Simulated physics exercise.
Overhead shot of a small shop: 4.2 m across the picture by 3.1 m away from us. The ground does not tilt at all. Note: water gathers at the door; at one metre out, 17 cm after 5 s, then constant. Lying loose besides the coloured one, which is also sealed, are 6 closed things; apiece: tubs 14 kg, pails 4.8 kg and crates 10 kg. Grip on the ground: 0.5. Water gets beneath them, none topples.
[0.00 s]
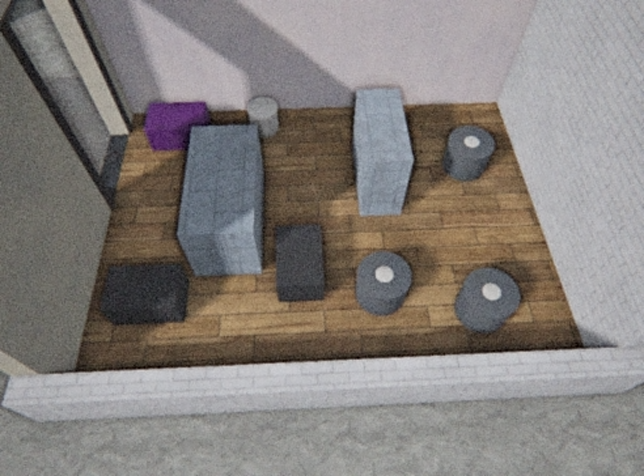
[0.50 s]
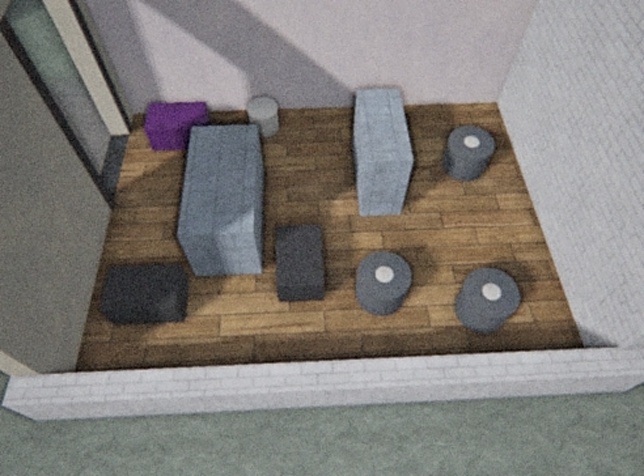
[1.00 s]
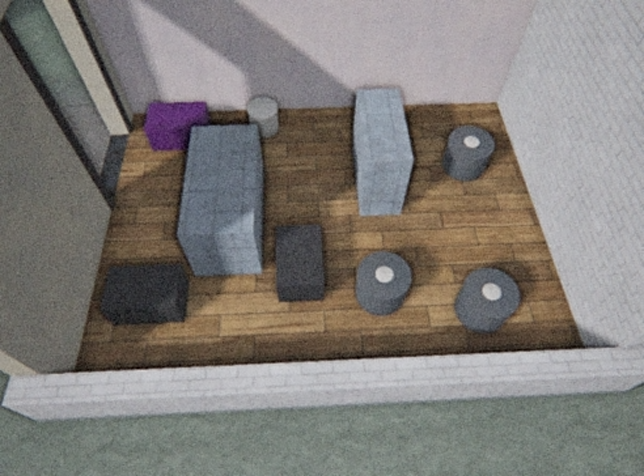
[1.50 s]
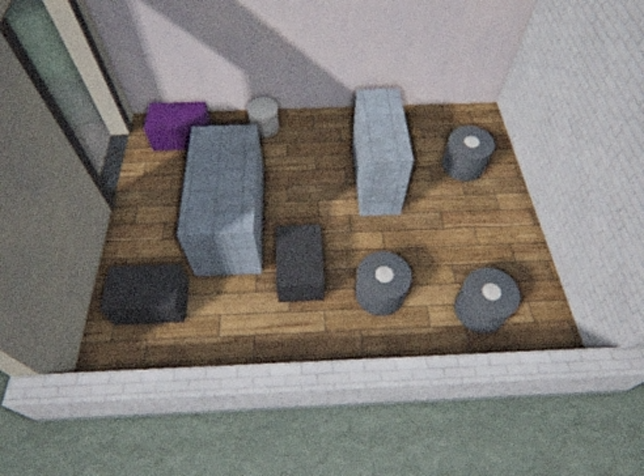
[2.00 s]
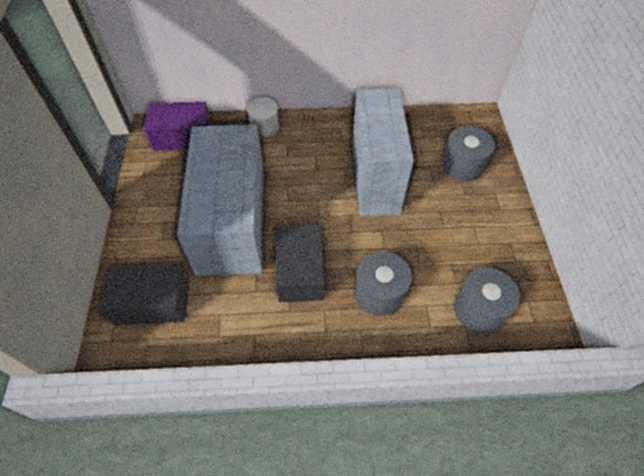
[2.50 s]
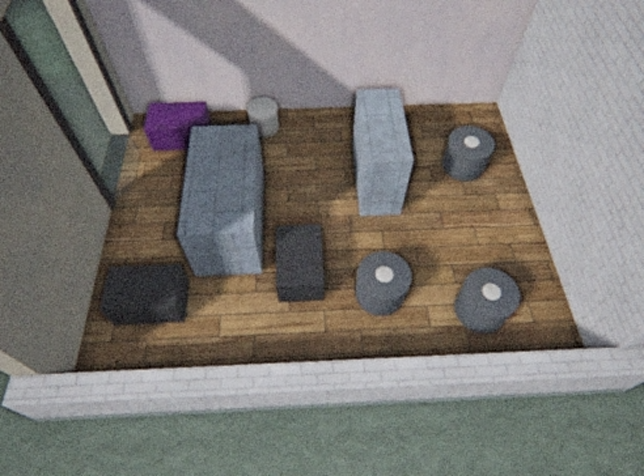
Greenish water spreads over the grey ground outside a small wood-floored shop, along the front and past the doorway at left, while the purple crate, dark boxes, grey cylinders and tall blue-grey blocks inside all stay still.
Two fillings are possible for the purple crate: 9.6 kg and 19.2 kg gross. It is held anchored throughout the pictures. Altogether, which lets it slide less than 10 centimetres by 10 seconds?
Neither figure is adequate.
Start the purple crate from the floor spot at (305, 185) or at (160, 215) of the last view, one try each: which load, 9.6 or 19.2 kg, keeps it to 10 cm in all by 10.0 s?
The big mass is needed; both masses fail.
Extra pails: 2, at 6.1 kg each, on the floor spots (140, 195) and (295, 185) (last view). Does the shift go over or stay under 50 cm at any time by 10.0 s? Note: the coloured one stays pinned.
Taking them in order, the first is beyond the line and the second is inside the line.
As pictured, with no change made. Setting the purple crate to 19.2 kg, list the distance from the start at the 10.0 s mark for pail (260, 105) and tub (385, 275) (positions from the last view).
Net displacement, in order: 200 cm; 0 cm.
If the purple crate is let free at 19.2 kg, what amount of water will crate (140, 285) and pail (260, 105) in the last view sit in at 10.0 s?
About 6 and 7 cm.
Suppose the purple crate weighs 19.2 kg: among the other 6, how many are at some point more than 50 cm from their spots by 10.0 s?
I count 2 of them.
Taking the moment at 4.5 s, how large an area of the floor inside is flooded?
Some 2.5 m2 of it.
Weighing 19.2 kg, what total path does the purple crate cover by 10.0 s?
150 cm or so in all.
After 3.5 s the purple crate would be 0 cm from its start with 9.6 kg and 0 cm from its start with 19.2 kg; 2 cm of water round it then.
After 4.5 s the purple crate would be 18 cm from its start with 9.6 kg and 0 cm from its start with 19.2 kg; 4 cm of water round it then.
After 7.0 s the purple crate would be 147 cm from its start with 9.6 kg and 53 cm from its start with 19.2 kg; 8 cm of water round it then.
After 10.0 s the purple crate would be 191 cm from its start with 9.6 kg and 152 cm from its start with 19.2 kg; 7 cm of water round it then.
